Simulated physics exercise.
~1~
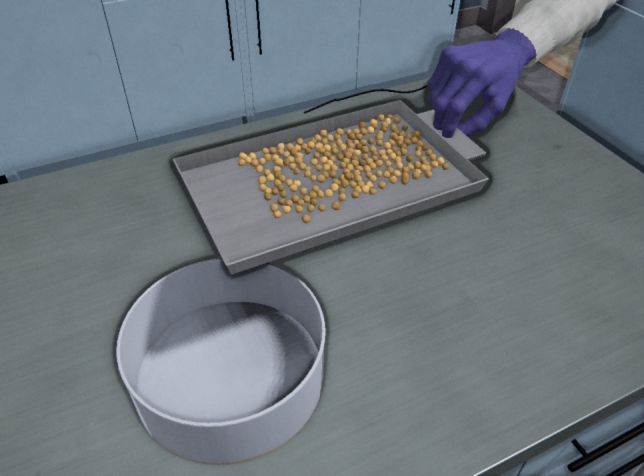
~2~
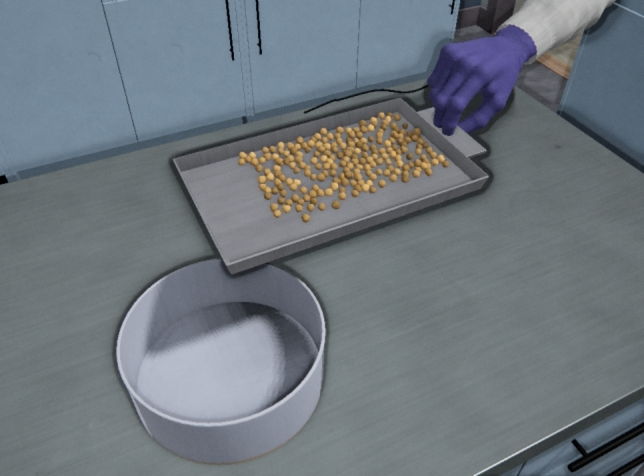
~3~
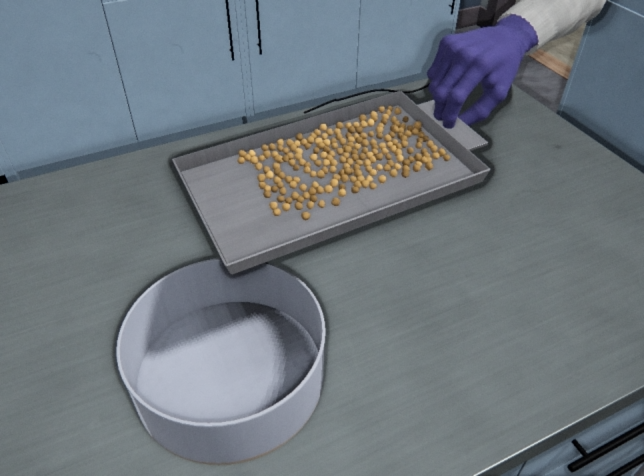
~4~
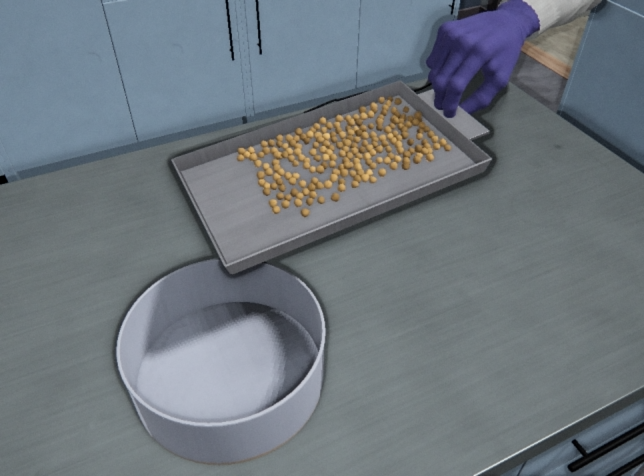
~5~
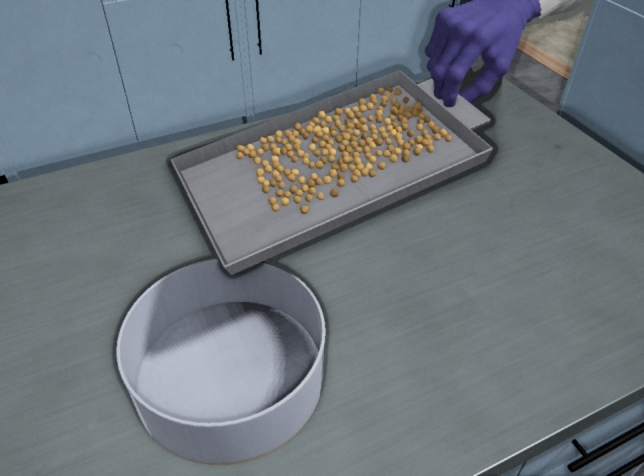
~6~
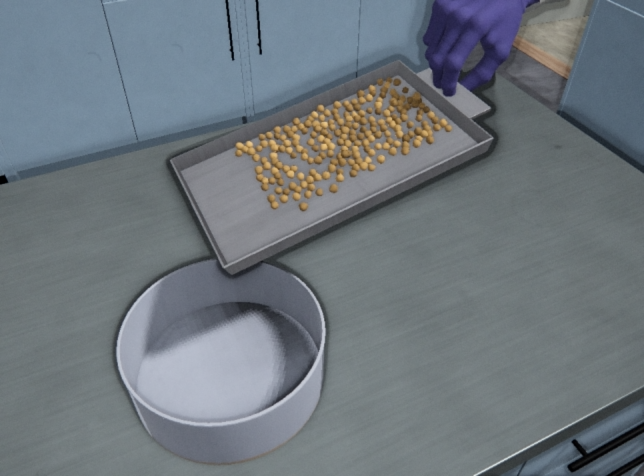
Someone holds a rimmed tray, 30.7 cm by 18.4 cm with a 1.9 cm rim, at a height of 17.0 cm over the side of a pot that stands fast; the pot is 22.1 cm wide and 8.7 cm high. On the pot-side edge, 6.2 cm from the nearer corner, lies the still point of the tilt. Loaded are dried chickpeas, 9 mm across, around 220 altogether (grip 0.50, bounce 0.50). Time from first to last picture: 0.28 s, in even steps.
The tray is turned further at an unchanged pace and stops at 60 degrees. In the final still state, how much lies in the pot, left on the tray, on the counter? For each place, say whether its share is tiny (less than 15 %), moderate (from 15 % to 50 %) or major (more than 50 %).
Result: Pot: A minor fraction, tray: The main fraction, counter: A minor fraction.
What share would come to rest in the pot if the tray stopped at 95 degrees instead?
It would be near 55 per cent.
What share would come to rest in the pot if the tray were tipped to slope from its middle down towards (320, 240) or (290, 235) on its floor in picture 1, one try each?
I'd put it at about 0 per cent for the first tilt and about 5 per cent for the second.
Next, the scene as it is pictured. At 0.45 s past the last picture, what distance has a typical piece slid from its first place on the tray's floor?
By then it sits near 10 cm from where it began.
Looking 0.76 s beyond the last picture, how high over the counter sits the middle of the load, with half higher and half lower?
Height: Around 20 cm.
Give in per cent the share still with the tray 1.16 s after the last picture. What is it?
Value: About 95%.
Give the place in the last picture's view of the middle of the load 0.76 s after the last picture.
Estimated centre of load: Around (212, 192).
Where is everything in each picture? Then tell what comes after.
Tray tilt 0 degrees, front corners at (230, 261) and (483, 178); middle of the pieces at (346, 162); pot at (223, 331), in the first frame.
Tray tilt 1 degrees, front corners at (229, 261) and (484, 175); middle of the pieces at (346, 160), in the second frame.
Tray tilt 3 degrees, front corners at (229, 261) and (485, 168); middle of the pieces at (346, 156), in the third frame.
Tray tilt 5 degrees, front corners at (228, 262) and (486, 158), lowest corner left front; middle of the pieces at (346, 150), in the fourth frame.
Tray tilt 8 degrees, front corners at (227, 262) and (487, 148), lowest corner left front; middle of the pieces at (345, 144), in the fifth frame.
Tray tilt 11 degrees, front corners at (226, 263) and (487, 137), lowest corner left front; middle of the pieces at (344, 137); pot at (223, 331), in the sixth frame.
Then, 0.45 s after the last picture, tilt 34 degrees; the tray holds 100 %, the pot 0 %.
Then, 0.76 s after the last picture, tilt 50 degrees; the tray holds 100 %, the pot 0 %.
Then, 1.16 s after the last picture, tilt 60 degrees; the tray holds 95 %, the pot 5 %.
In the end, pot 5 %, tray 95 %, counter 5 %.
